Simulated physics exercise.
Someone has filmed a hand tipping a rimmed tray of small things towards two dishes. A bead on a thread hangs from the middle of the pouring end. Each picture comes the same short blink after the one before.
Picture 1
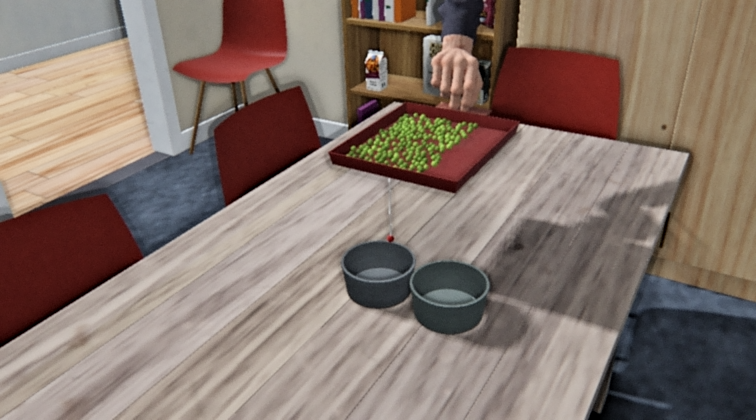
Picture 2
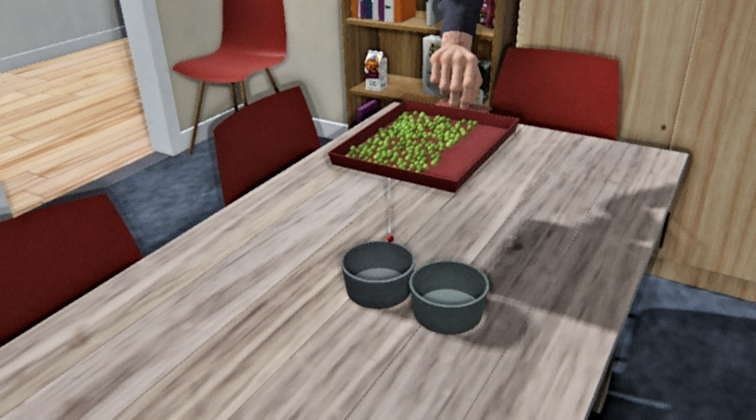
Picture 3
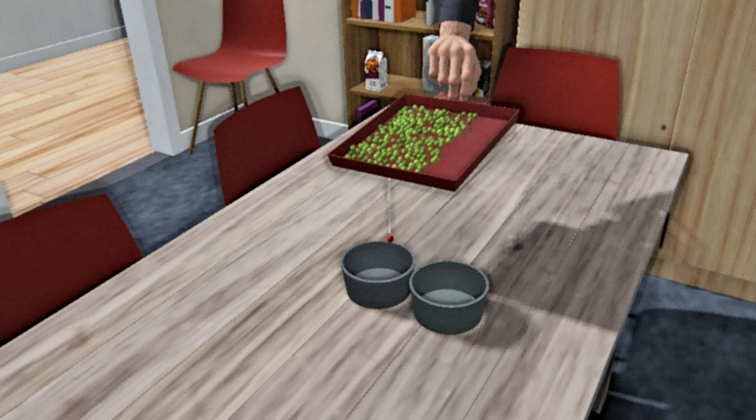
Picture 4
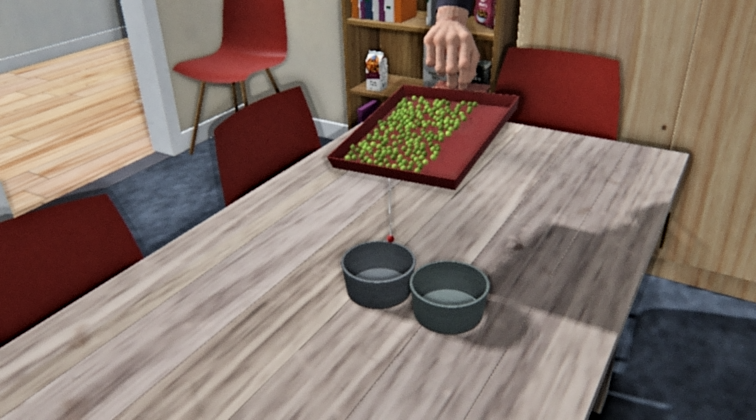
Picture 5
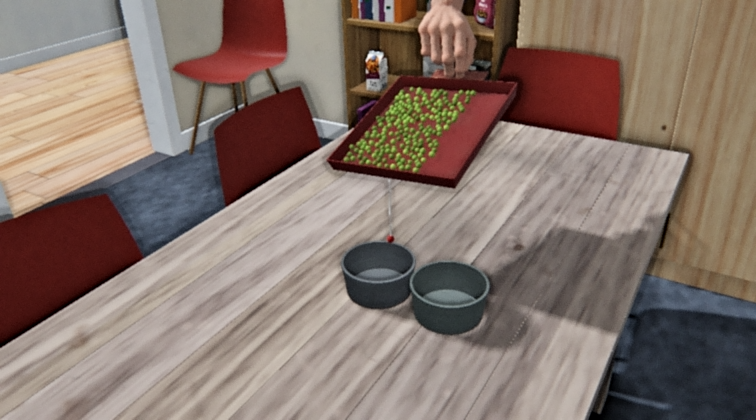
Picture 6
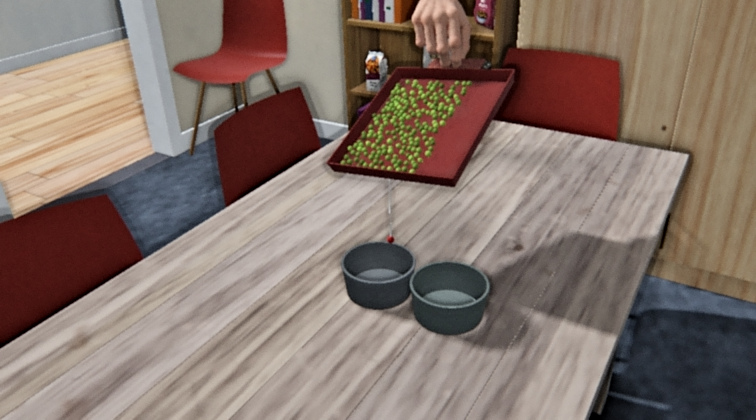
A hand at the far end of a red rimmed tray of small green and reddish peas begins to raise that end above a wooden table. The tray tilts steadily more steeply towards two dark dishes, its peas spreading towards the near left, while the dishes and a red bead on a thread stay still.
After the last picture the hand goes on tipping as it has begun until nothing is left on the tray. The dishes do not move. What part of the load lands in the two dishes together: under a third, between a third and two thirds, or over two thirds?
In the dishes lies less than a third of it.
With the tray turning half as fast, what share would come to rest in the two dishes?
It comes to 20 per cent or so.
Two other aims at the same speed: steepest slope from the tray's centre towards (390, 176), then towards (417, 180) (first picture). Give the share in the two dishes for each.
The first gives 60 %, the second 90 %.
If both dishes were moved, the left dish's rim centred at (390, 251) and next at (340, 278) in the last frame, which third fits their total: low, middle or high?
The first try: Less than a third. The second: Below one third.
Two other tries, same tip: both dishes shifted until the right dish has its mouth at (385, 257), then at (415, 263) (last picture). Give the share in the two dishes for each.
Near 90 % and 90 %.
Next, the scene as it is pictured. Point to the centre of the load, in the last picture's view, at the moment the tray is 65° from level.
Near (358, 157).
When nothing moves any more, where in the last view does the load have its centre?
Close to (324, 272).
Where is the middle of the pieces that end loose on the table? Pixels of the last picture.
Near (319, 269).
Soon, tray tipped steeply; nearly all on the tray; a stray few in the air.
A while on, tray tipped past a quarter turn; about a third on the tray; a stray few in the left dish; about a third outside both; about a quarter in the air.
Towards the end, tray tipped past a quarter turn; a small part in the left dish; most outside both.
Finally, tray tipped past a quarter turn; none in the right dish; a small part in the left dish; most outside both.
